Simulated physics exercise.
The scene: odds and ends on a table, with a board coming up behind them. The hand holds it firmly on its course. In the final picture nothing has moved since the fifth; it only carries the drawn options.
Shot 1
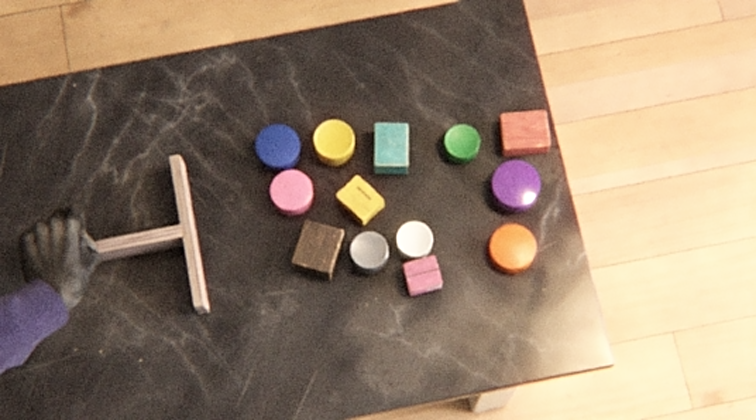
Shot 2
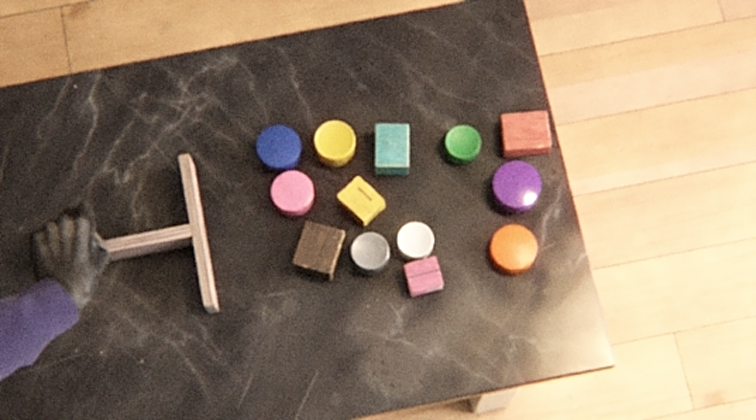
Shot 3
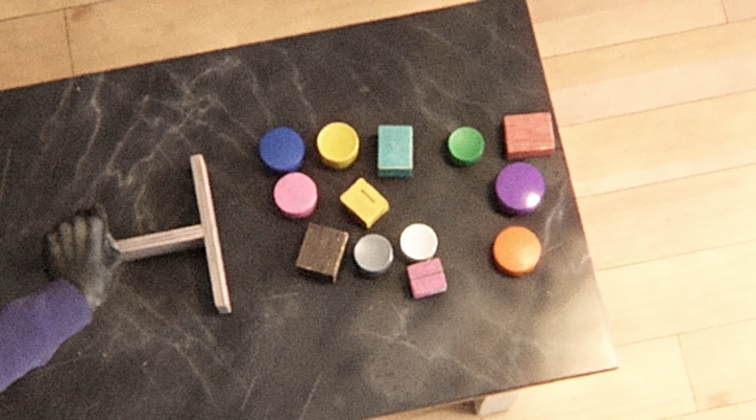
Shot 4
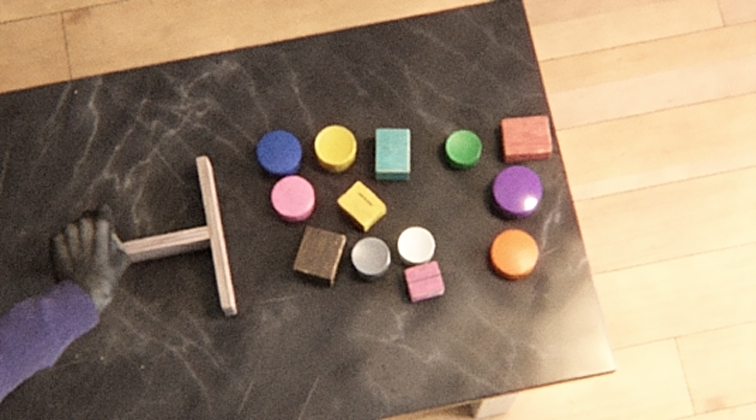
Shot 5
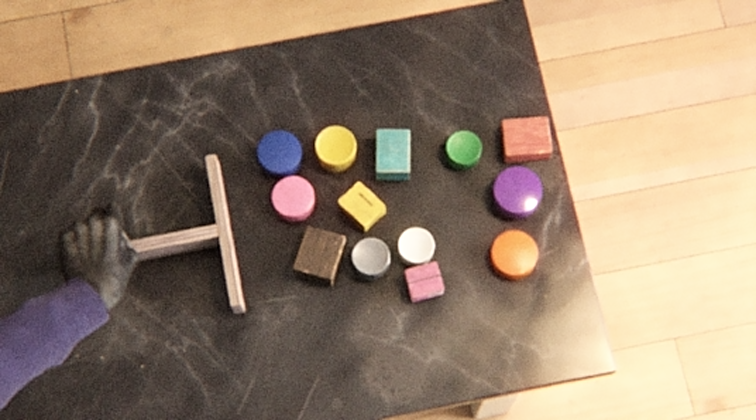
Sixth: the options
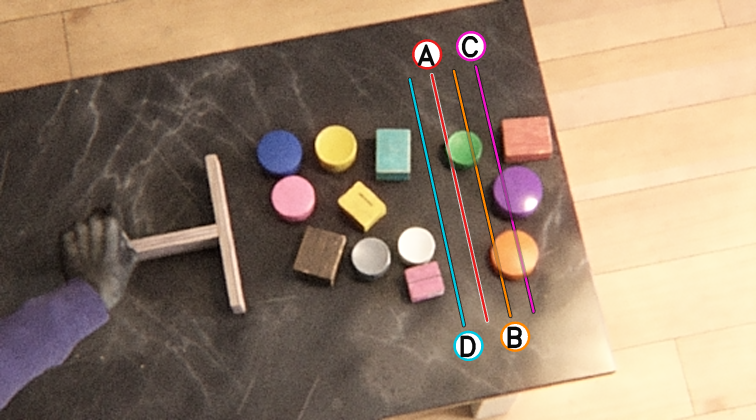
At first, a gloved hand at the left grips a T-shaped board on a dark marbled table, with colourful round pieces and blocks scattered to its right. The hand then slides the board a short way rightward, narrowing the gap, while the pieces stay in their places, untouched.
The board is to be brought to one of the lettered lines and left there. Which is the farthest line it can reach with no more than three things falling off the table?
No farther than C.
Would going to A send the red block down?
No.
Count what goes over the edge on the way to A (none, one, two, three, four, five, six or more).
By then, none.
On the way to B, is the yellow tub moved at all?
By then, yes.
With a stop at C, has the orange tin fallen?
By then, no.
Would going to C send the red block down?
Yes.
On the marked copy, A at (459, 195); B at (481, 190); C at (504, 186); D at (436, 199).
Taking C. A third of the way, board (324, 210); blue pot (337, 138); yellow tub (378, 138).
Two thirds of the way, board (424, 190); purple pot (522, 194); green tub (479, 148).
When it is over, board (502, 175); purple pot over the edge; red block over the edge; two fallen.
As for the rest, A is within the limit but short; B is within the limit but short; D is within the limit but short.
